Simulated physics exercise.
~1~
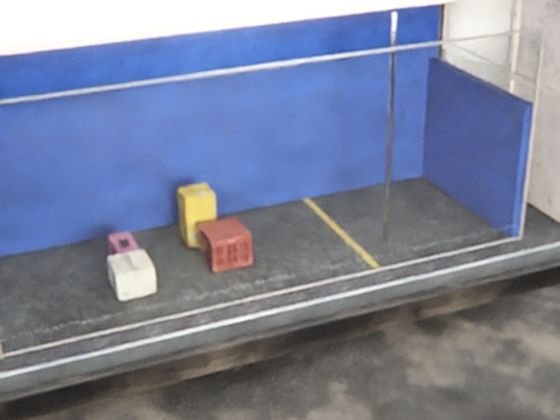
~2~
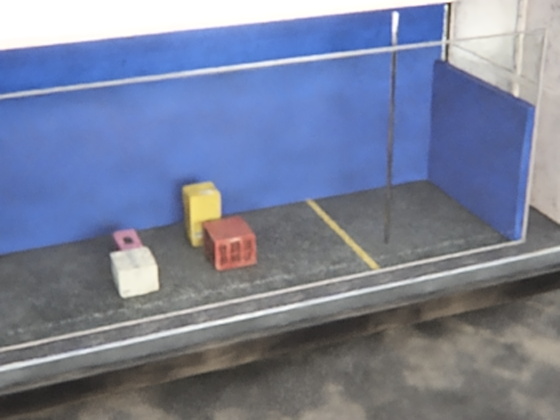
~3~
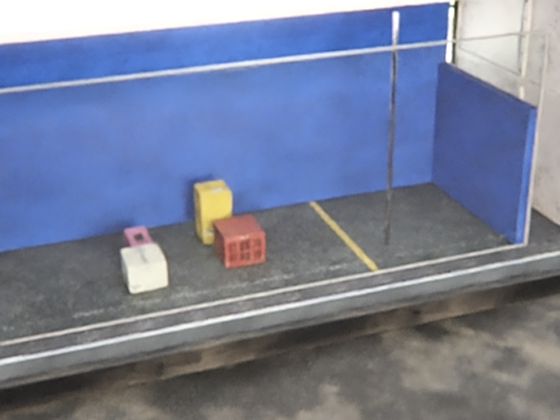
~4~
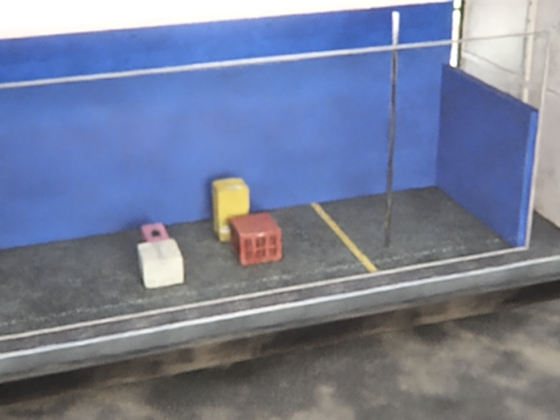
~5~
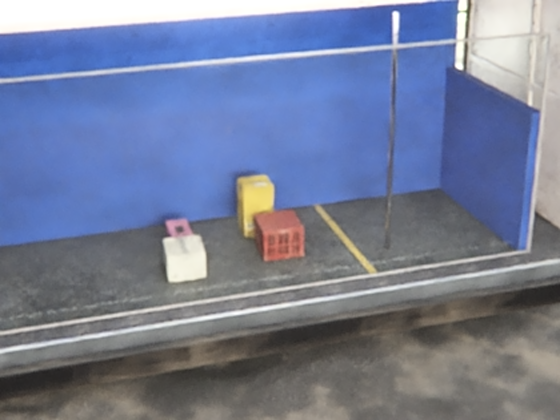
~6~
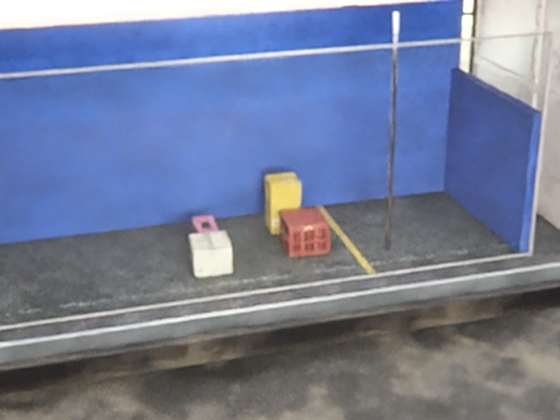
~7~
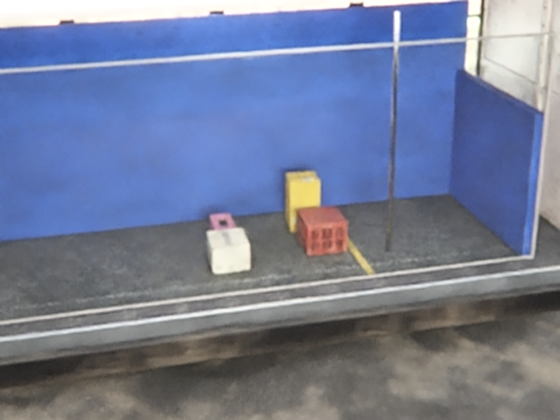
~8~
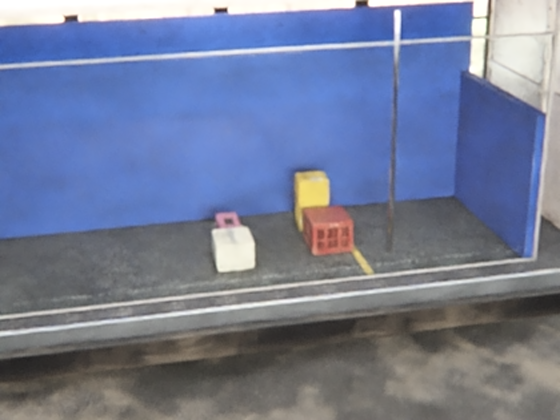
The clip opens on a dark-floored bay with blue walls, where a white carton, a small pink toolbox, an upright yellow pack and a red crate stand together left of a yellow line and a thin pole. At first they barely move. Then all four slide to the right across the floor, keeping much the same grouping, while the view drifts slightly sideways. The yellow pack stays upright as the red crate draws close to the line. Their slide slows towards the end, with the red crate, white carton and pink toolbox all short of the yellow line.
